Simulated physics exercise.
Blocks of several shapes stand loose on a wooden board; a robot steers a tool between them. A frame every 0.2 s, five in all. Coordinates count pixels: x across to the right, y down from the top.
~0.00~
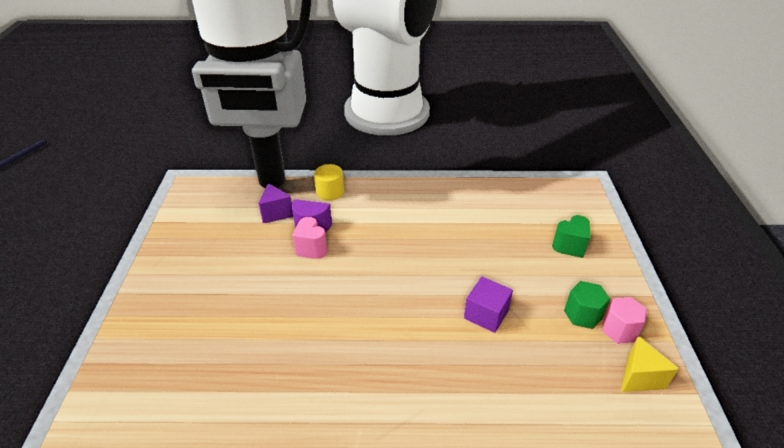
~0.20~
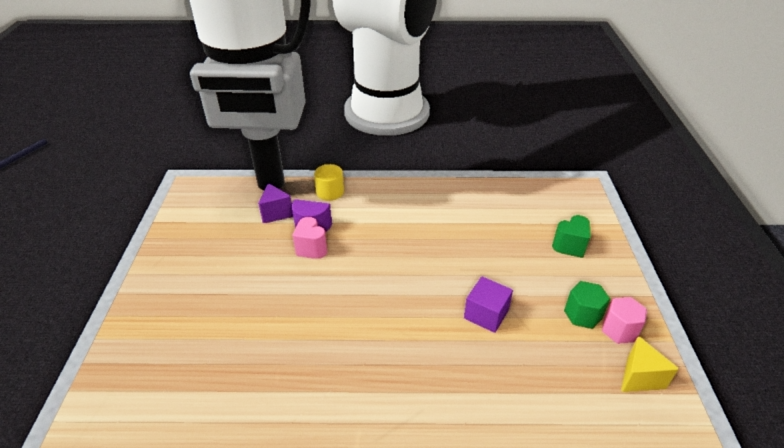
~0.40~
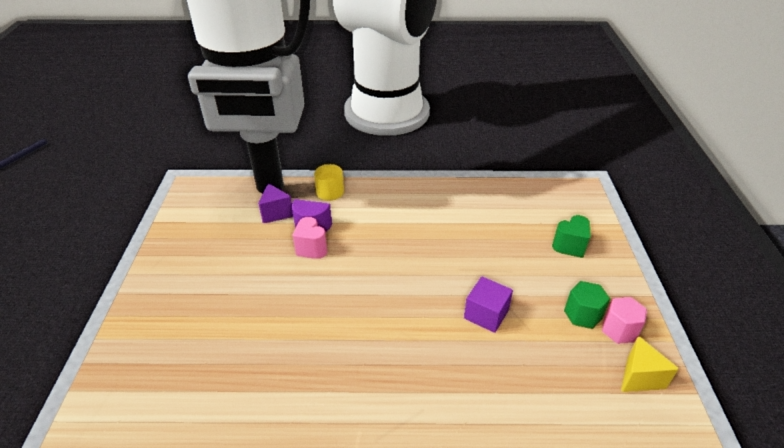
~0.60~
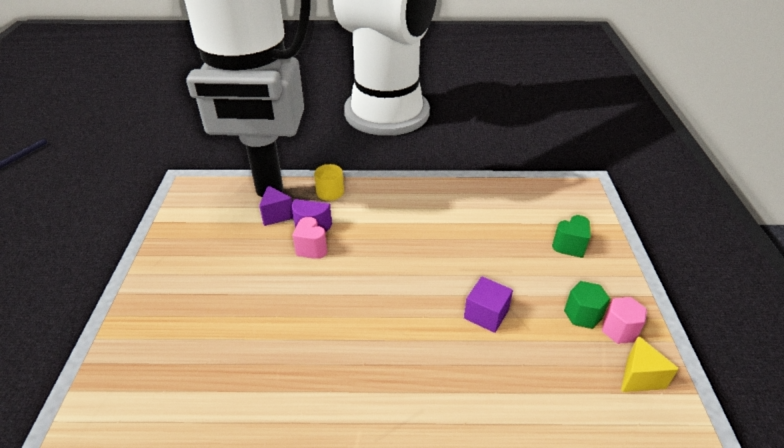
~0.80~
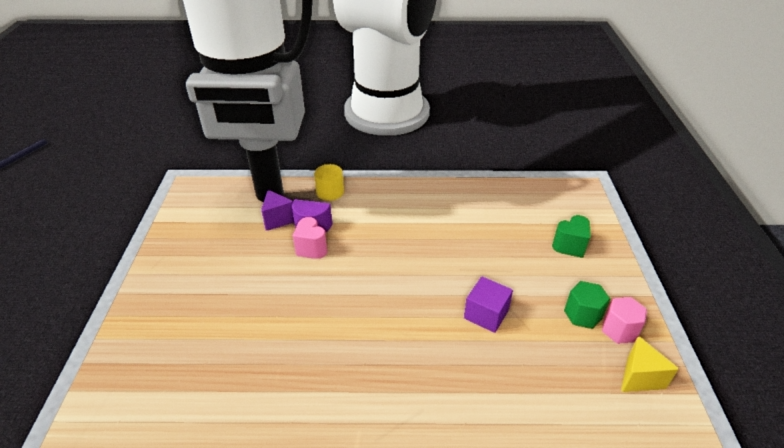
At first, a robot's dark tool stands at the back left of a wooden board, just behind a purple triangular block, with yellow, pink, green and other purple blocks scattered around. The tool creeps slightly toward the viewer, then nudges the triangular block a little, while the other blocks barely move.
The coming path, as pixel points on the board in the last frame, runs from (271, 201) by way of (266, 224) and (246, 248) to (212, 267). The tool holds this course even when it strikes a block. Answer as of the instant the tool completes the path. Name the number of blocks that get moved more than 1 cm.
Blocks moved: One.
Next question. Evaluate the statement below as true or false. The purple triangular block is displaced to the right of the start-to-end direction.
It is false.
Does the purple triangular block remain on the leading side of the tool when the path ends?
Short answer: No.
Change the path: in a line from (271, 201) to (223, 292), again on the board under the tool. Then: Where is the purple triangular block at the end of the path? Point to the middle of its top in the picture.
The purple triangular block ends near (275, 217).
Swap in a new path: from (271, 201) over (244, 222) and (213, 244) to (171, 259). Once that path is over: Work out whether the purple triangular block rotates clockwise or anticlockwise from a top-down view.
Answer: Against the clock.
What follows on the original path. One third of the way, tool (265, 218); purple triangular block (278, 216), turned 80° anticlockwise.
Two thirds of the way, tool (244, 241); purple triangular block (278, 221), turned 105° anticlockwise.
At the end, tool (210, 260); purple triangular block (278, 221), turned 105° anticlockwise; purple half-round block not moved.
